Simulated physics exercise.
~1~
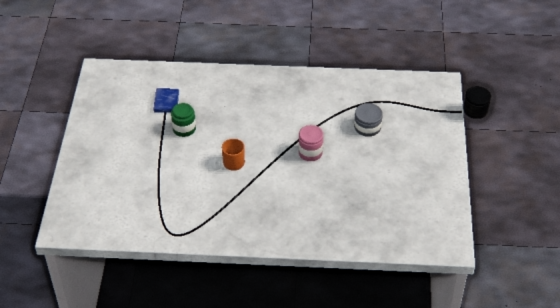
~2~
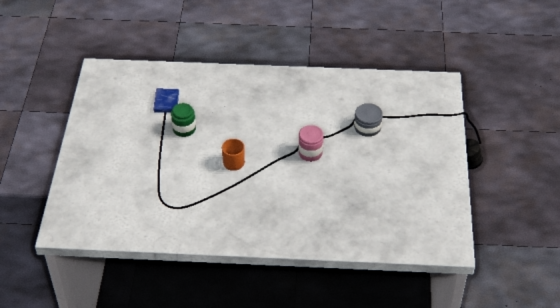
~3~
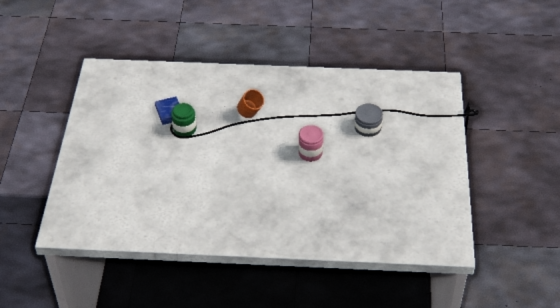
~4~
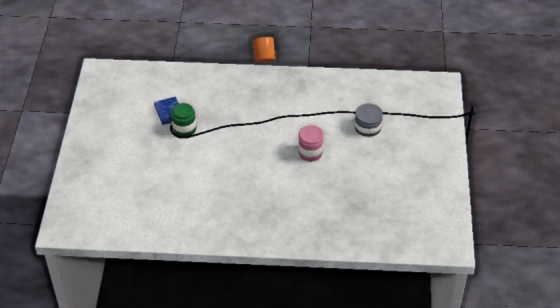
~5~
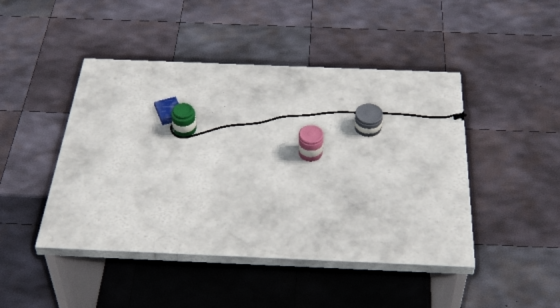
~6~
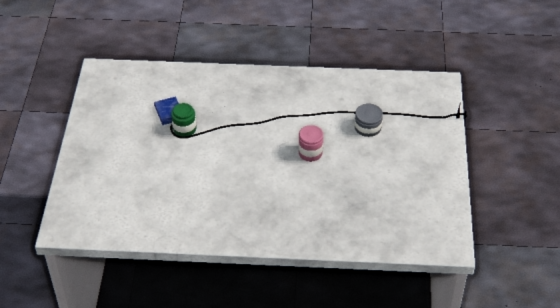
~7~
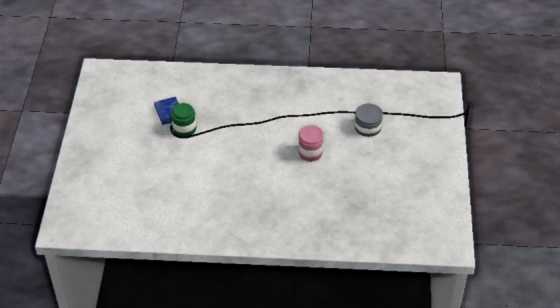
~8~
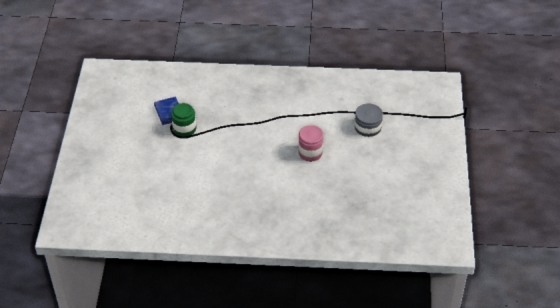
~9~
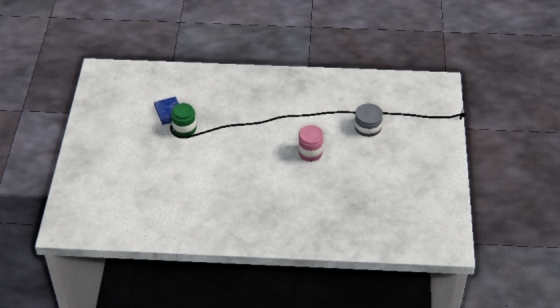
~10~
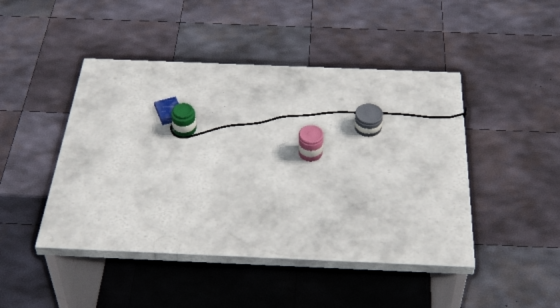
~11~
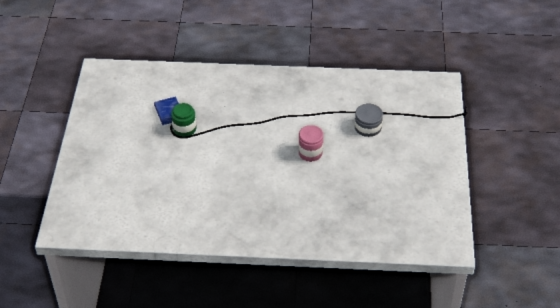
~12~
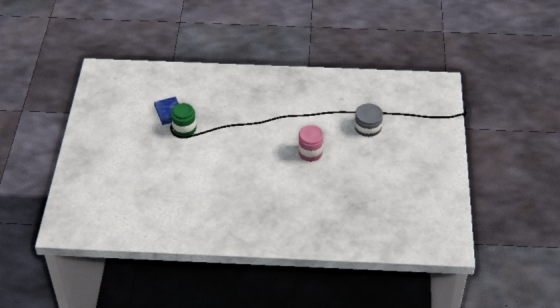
A desk's black speaker drops, its cable sweeps the orange mug off, and three containers remain.
